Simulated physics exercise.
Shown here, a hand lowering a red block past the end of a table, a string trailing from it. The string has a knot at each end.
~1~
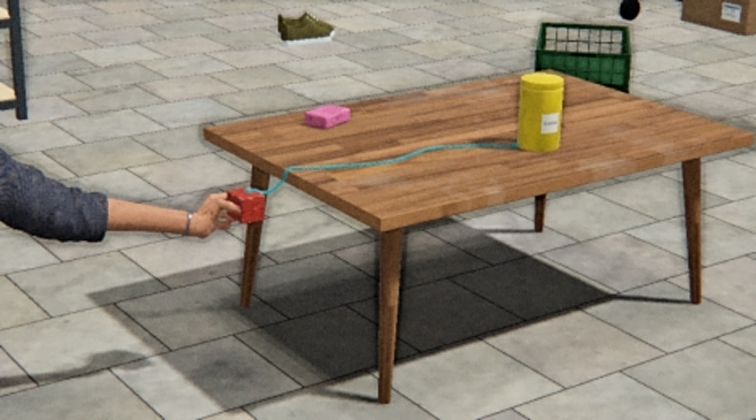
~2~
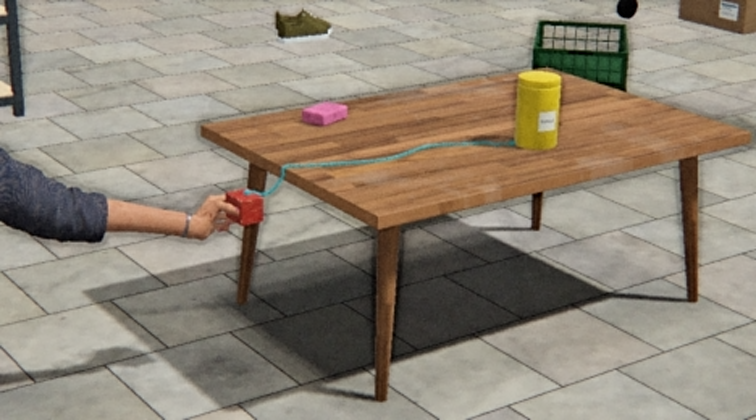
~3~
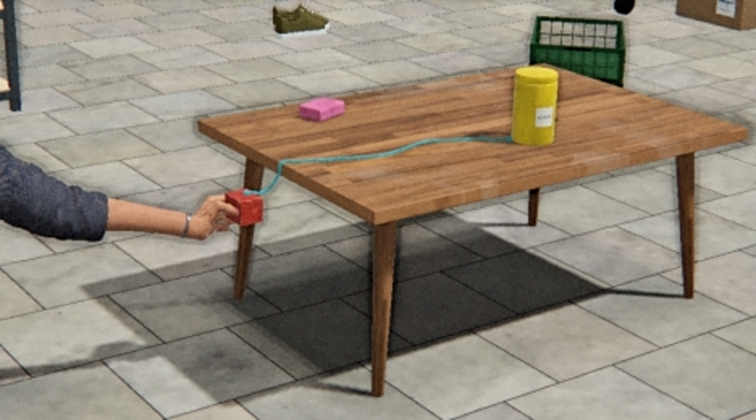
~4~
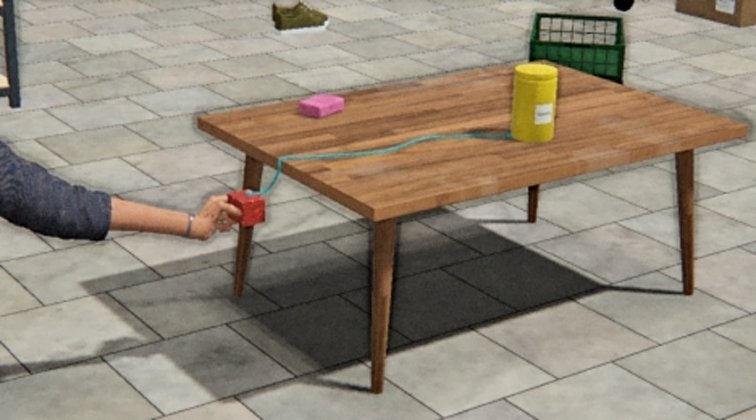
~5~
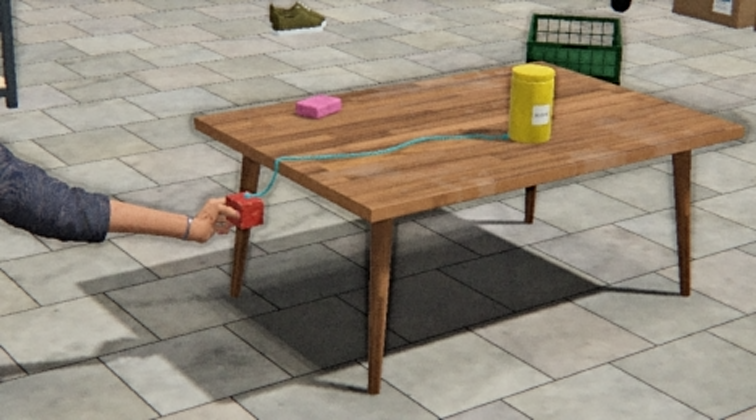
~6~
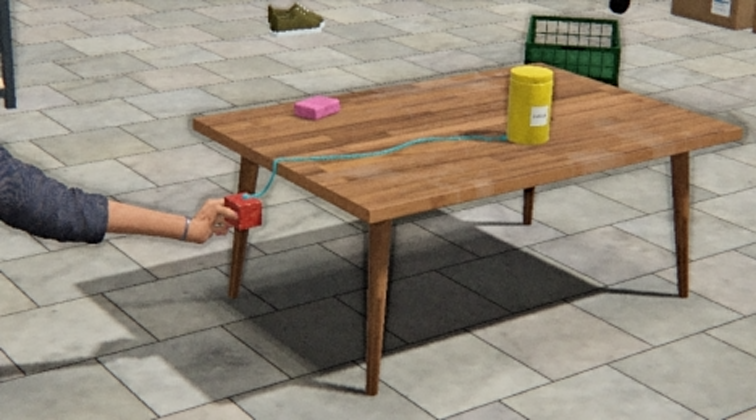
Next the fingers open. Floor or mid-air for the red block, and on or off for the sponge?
As it turns out, the red block hangs in the air. The sponge remains where it stands.
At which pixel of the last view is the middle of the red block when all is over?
At about (239, 245).
Then, 0.40 s later than the last view, block above the floor near (309, 241); canister as before; sponge as before.
Then, 1.20 s later than the last view, block above the floor near (290, 249); canister as before; sponge as before.
Then, 2.06 s later than the last view, block above the floor near (287, 249); canister as before; sponge as before.
Finally, block above the floor near (239, 245); canister as before; sponge as before. The red block ends up dangling and the sponge keeps its place.
